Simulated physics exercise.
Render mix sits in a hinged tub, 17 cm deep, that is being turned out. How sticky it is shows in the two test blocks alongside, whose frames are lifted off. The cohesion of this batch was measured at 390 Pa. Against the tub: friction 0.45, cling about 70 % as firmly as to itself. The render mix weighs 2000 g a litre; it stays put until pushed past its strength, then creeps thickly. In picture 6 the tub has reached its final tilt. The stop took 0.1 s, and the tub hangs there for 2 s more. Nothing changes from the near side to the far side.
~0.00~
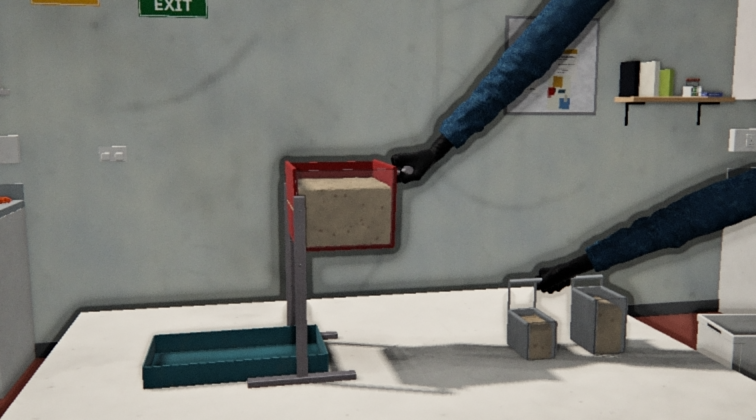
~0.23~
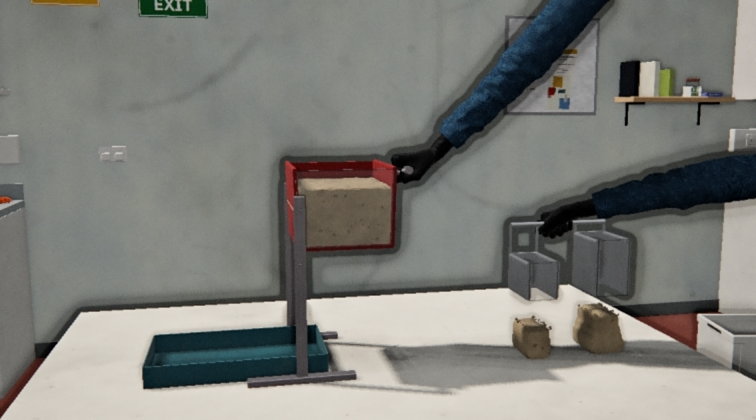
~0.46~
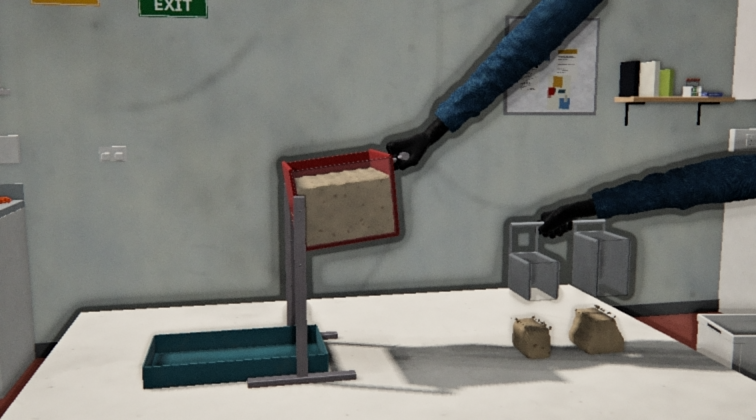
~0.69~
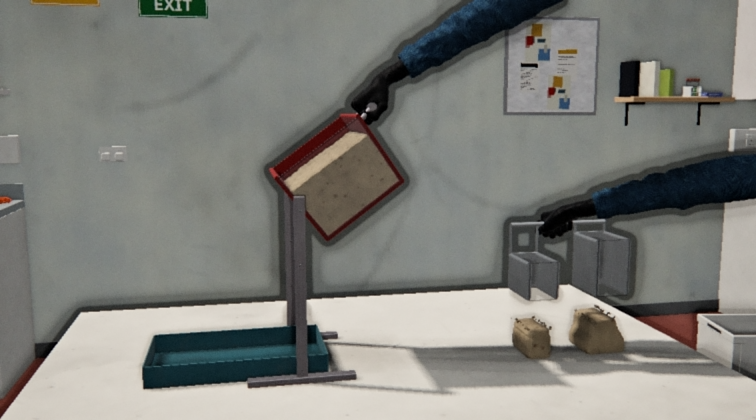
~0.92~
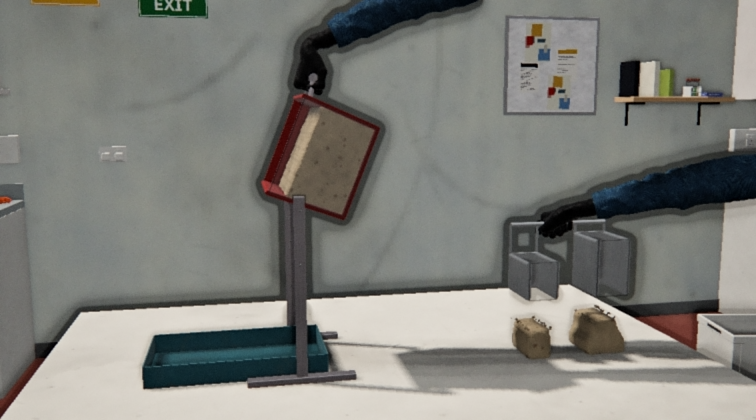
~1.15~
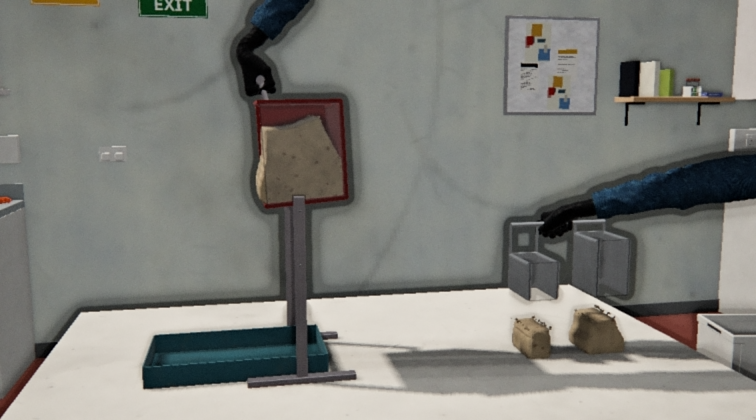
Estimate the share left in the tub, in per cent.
Expect roughly 39 %.
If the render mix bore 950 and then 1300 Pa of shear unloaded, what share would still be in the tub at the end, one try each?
In turn about 45 %, 100 %.
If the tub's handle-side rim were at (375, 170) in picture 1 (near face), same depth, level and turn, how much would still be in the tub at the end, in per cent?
It would be near 55 %.
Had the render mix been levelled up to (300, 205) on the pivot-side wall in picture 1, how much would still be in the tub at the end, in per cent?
It would be near 55 %.
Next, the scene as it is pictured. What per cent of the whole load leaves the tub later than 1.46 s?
About 5 %.
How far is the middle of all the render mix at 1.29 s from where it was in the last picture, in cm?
Some 6 cm.
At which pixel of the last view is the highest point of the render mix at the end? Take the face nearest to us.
At about (314, 166).
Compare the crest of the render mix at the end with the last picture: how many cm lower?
Some 10 cm.
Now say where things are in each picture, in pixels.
The first picture shows handle-side rim at (393, 169), tilt 0 degrees; highest point of the render mix at (386, 187); test blocks 7.5 cm, 12 cm high (left to right).
The second picture shows handle-side rim at (393, 169), tilt 0 degrees; highest point of the render mix at (386, 187); test blocks 7.5 cm, 9.8 cm high (left to right).
The third picture shows handle-side rim at (388, 157), tilt 7 degrees; highest point of the render mix at (384, 177); test blocks 7.4 cm, 9.1 cm high (left to right).
The fourth picture shows handle-side rim at (356, 118), tilt 36 degrees; highest point of the render mix at (364, 137); test blocks 7.4 cm, 9.0 cm high (left to right).
The fifth picture shows handle-side rim at (303, 98), tilt 68 degrees; highest point of the render mix at (321, 110); test blocks 7.4 cm, 9.0 cm high (left to right).
The sixth picture shows handle-side rim at (259, 105), tilt 93 degrees; highest point of the render mix at (320, 119); test blocks 7.4 cm, 9.0 cm high (left to right).
By 1.29 s, the tub is at 93 degrees and holds 68 %.
By 1.46 s, the tub is at 93 degrees and holds 44 %.
By 1.63 s, the tub is at 93 degrees and holds 40 %.
By 1.80 s, the tub is at 93 degrees and holds 39 %.
By 3.15 s, at the end, the tub is at 93 degrees and holds 39 %.
